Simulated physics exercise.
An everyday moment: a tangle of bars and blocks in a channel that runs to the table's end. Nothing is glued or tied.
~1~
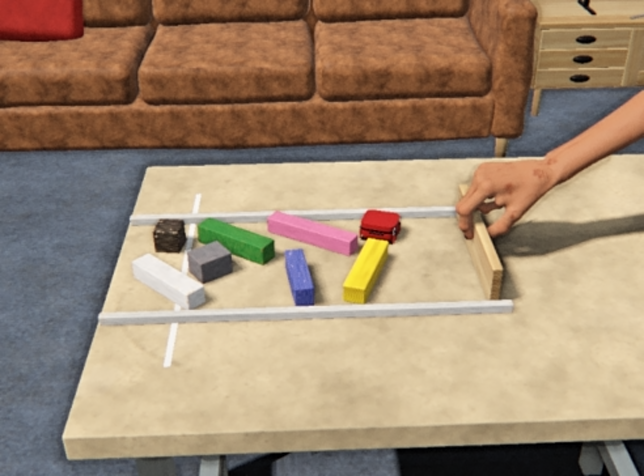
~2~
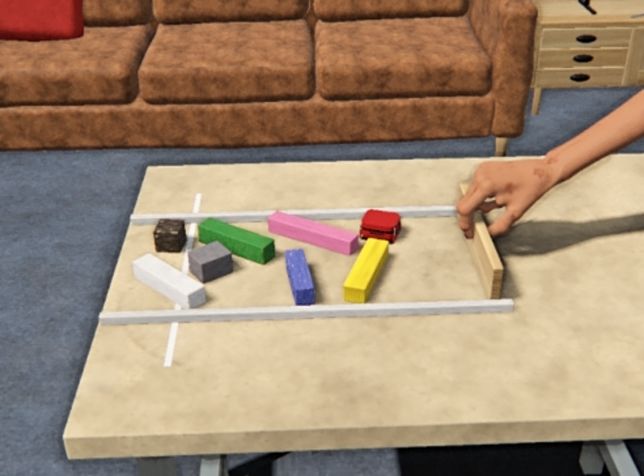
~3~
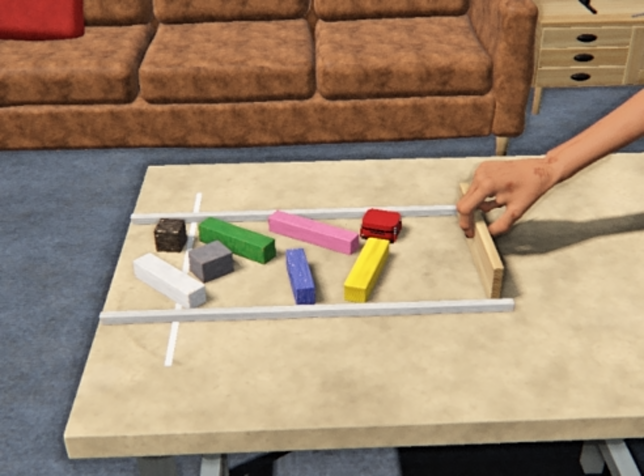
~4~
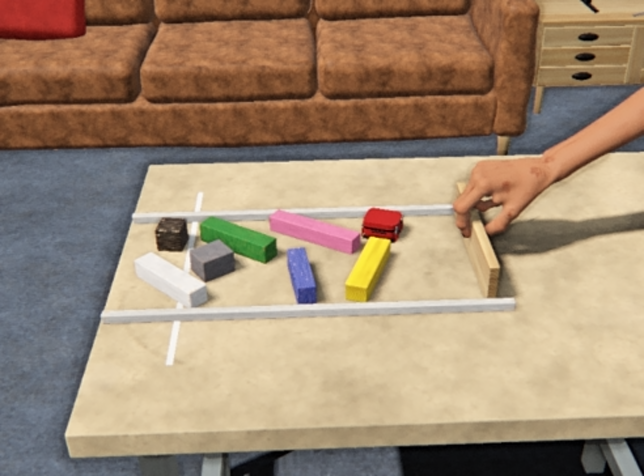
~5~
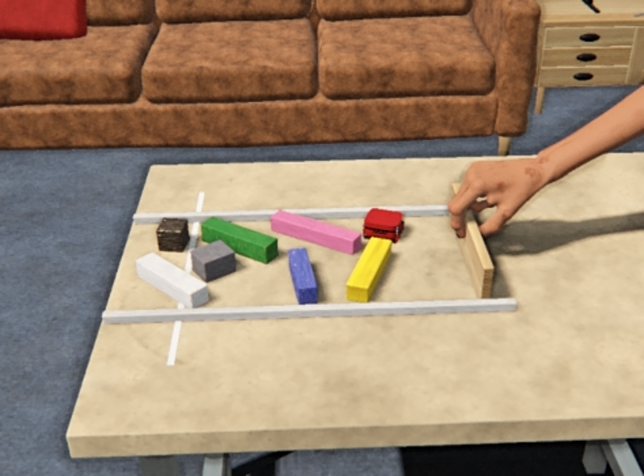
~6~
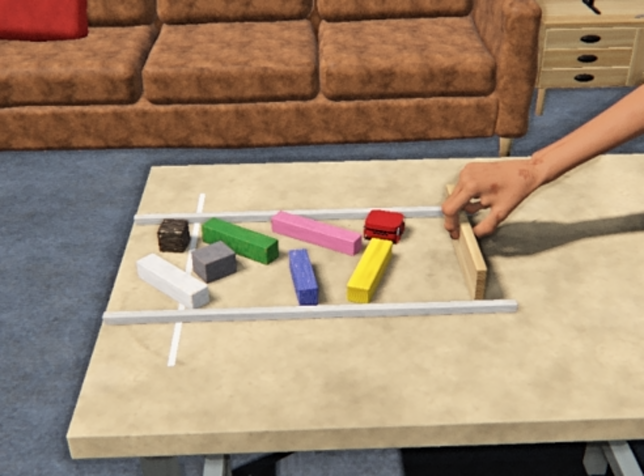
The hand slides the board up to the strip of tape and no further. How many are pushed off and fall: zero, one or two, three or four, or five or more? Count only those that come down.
In the end the number that fall off is one or two.
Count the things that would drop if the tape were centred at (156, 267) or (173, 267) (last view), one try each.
In that order 5 and 4.
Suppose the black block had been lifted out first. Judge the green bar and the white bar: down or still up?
The green bar remains up; the white bar tumbles off.
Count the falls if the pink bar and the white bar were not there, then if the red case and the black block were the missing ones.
The counts: 1 and 1.
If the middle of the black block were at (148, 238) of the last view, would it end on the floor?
Then it drops off.
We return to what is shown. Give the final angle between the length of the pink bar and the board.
Some 45 degrees.
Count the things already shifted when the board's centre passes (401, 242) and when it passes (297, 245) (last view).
The counts are 1 and 5.
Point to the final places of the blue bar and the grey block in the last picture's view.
The blue bar at (151, 287), the grey block at (127, 265).
Early on, none off yet; black block at rest near (174, 236); white bar at rest near (172, 281); grey block at rest near (214, 262).
A while later, none off yet; black block travelled well along near (129, 243); white bar travelled a little near (149, 284); grey block travelled about its own width near (169, 265).
Finally, the number that fall off is one or two; lost, white bar and black block.
